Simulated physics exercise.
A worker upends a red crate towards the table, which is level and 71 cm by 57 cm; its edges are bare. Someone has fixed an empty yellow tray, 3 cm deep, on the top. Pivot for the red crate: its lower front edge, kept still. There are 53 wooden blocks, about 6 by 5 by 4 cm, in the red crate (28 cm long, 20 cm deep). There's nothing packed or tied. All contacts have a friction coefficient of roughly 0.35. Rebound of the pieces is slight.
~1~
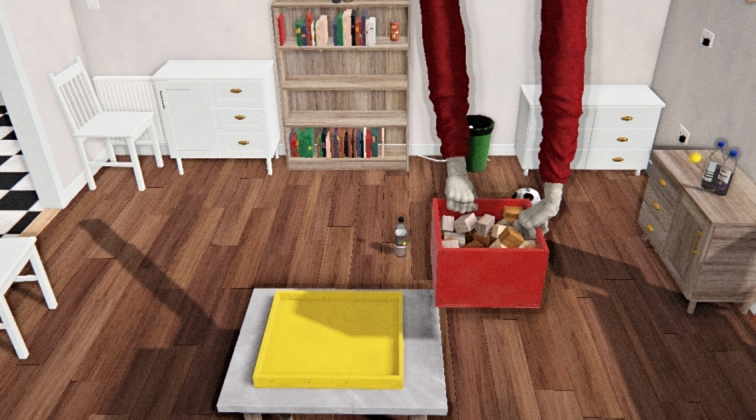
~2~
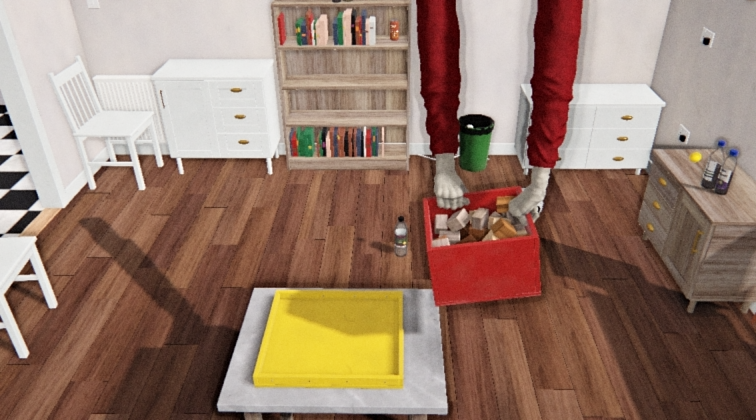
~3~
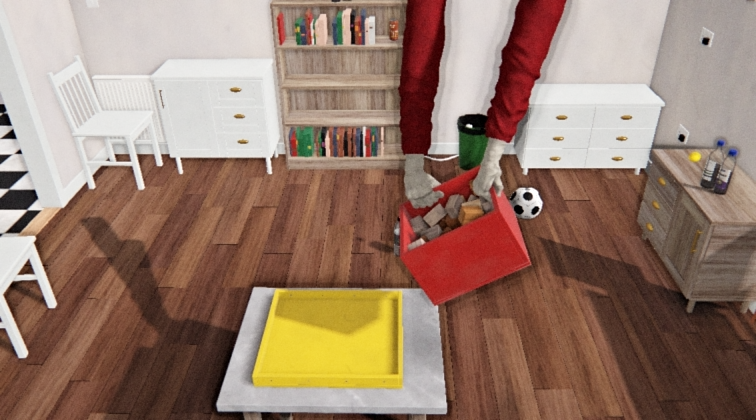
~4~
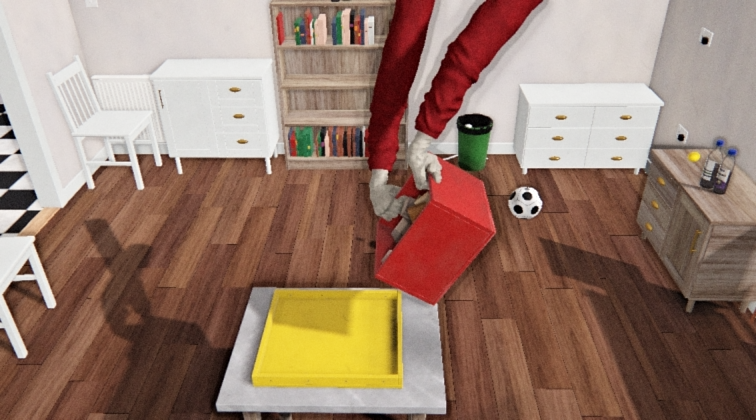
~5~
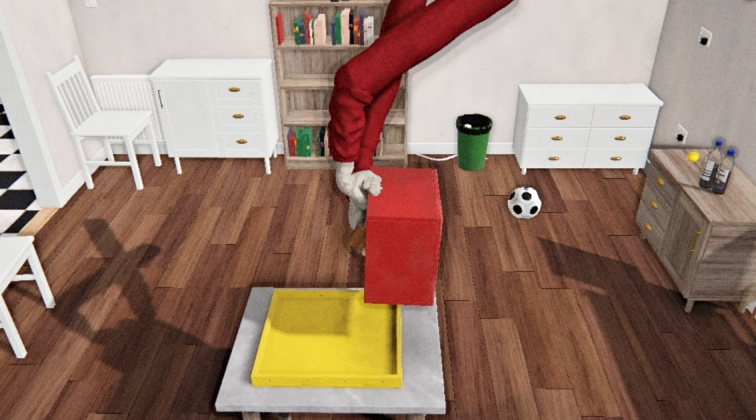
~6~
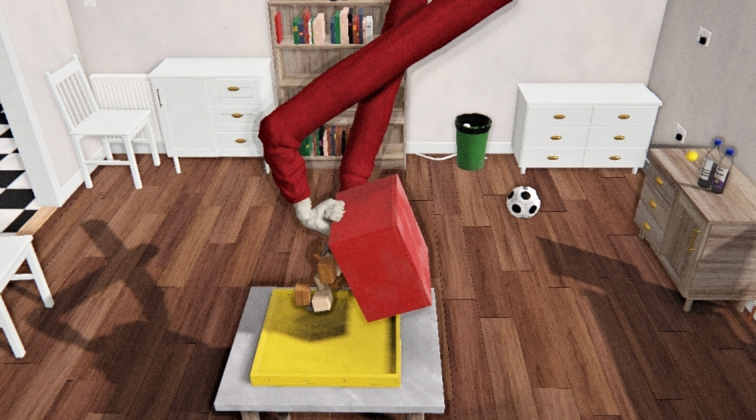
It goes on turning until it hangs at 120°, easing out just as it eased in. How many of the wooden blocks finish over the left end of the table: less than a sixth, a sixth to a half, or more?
I'd say not even a sixth of the load winds up over the left end of the table.
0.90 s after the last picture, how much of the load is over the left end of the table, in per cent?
Around 10 per cent at that point.
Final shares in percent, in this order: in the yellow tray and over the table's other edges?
Roughly 90 % for the first place and 5 % for the second.
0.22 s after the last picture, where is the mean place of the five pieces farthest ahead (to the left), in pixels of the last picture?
Near (263, 323) in pixels.
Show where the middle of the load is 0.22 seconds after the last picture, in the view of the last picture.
Near (323, 313).
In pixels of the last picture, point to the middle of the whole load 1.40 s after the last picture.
The middle lies close to (310, 331).
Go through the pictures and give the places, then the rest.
In the first frame (places track the rim corner closest to us here), red crate (544, 250); yellow tray (399, 377); tipped 0°; all still inside.
In the second frame, red crate (533, 237); tipped 9°.
In the third frame, red crate (495, 212); tipped 30°.
In the fourth frame, red crate (430, 201); tipped 59°.
In the fifth frame, red crate (366, 219); tipped 87°; 1 out.
In the sixth frame, red crate (330, 247); yellow tray (396, 375); tipped 110°; 12 out, the lowest block at (316, 305).
Then, 0.22 s after the last picture, tilt 120°; 14 still in the red crate, 18 in the yellow tray, 12 on the table top outside the tray and 9 in the air.
Then, 0.50 s after the last picture, tilt 120°; 1 still in the red crate, 41 in the yellow tray, 6 on the table top outside the tray, 2 over the left end of the table and 3 in the air.
Then, 0.90 s after the last picture, tilt 120°; 47 in the yellow tray, 4 over the left end of the table, 1 over the table's other edges and 1 in the air.
When it is over (1.40 s after the last picture), 47 in the yellow tray, 4 over the left end of the table and 2 over the table's other edges. Asked share, 4 of 53, 8 per cent.
